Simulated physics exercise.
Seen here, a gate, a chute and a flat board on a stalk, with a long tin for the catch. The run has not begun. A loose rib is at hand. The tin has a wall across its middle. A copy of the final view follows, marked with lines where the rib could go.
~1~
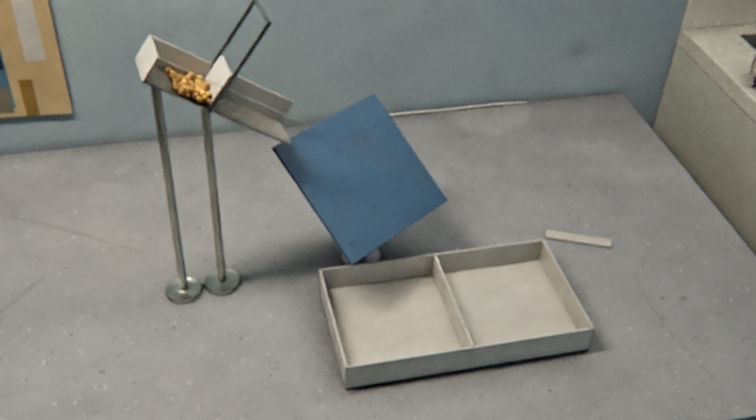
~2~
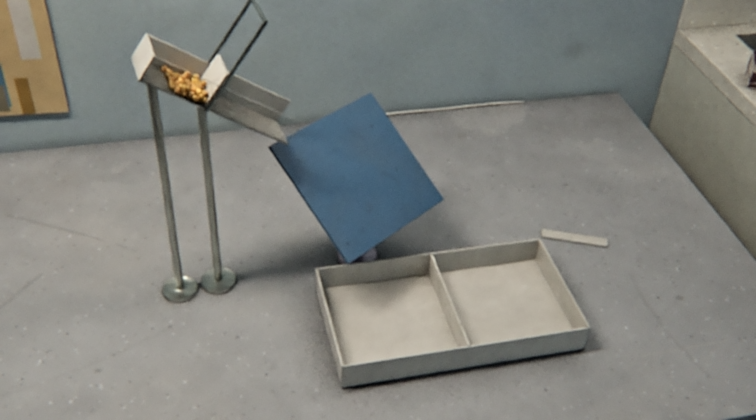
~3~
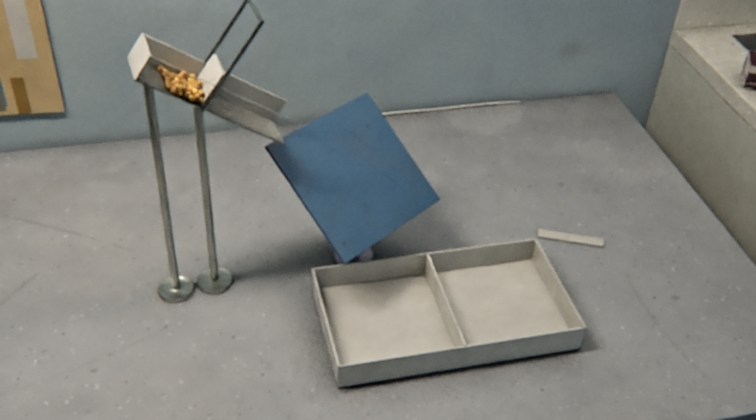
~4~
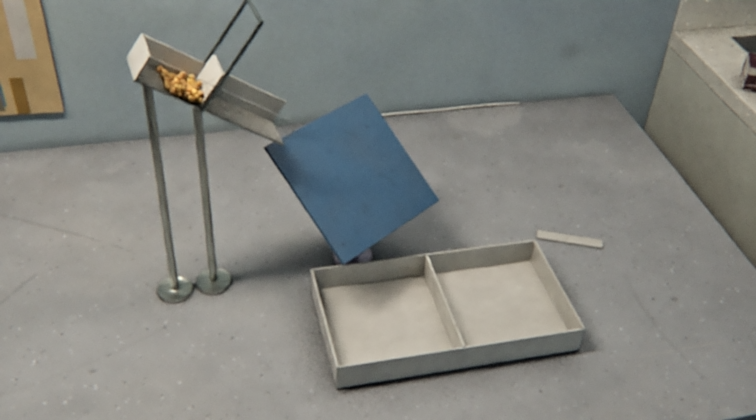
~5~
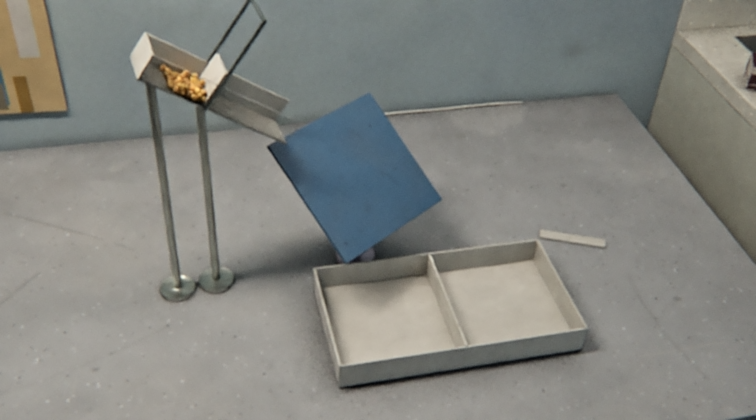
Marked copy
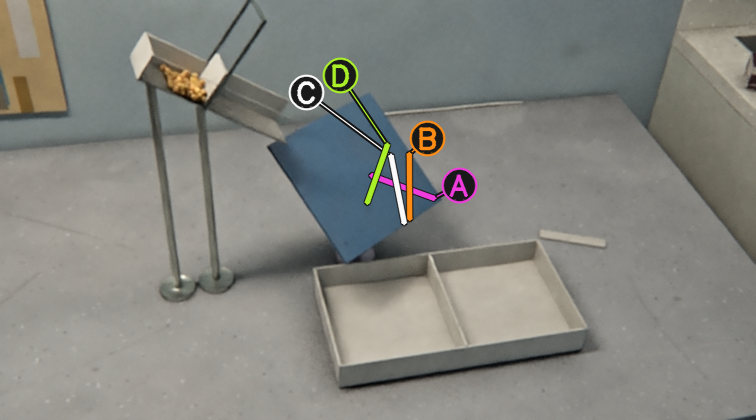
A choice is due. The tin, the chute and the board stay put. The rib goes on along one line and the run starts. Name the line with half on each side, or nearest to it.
I would pick line A.
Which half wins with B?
The left half.
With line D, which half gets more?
The left half.
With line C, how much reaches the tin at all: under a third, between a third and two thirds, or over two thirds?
Line C gives over two thirds.
On the marked copy, line A from (371, 175) to (433, 198); line B from (409, 154) to (409, 218); line C from (391, 156) to (404, 222); line D from (387, 145) to (367, 202).
With A, of what is caught, about half in the left half, about half in the right.
With B, of what is caught, most in the left half, a small part in the right.
With C, of what is caught, nearly all in the left half, a stray few in the right.
With D, of what is caught, nearly all in the left half, a stray few in the right.
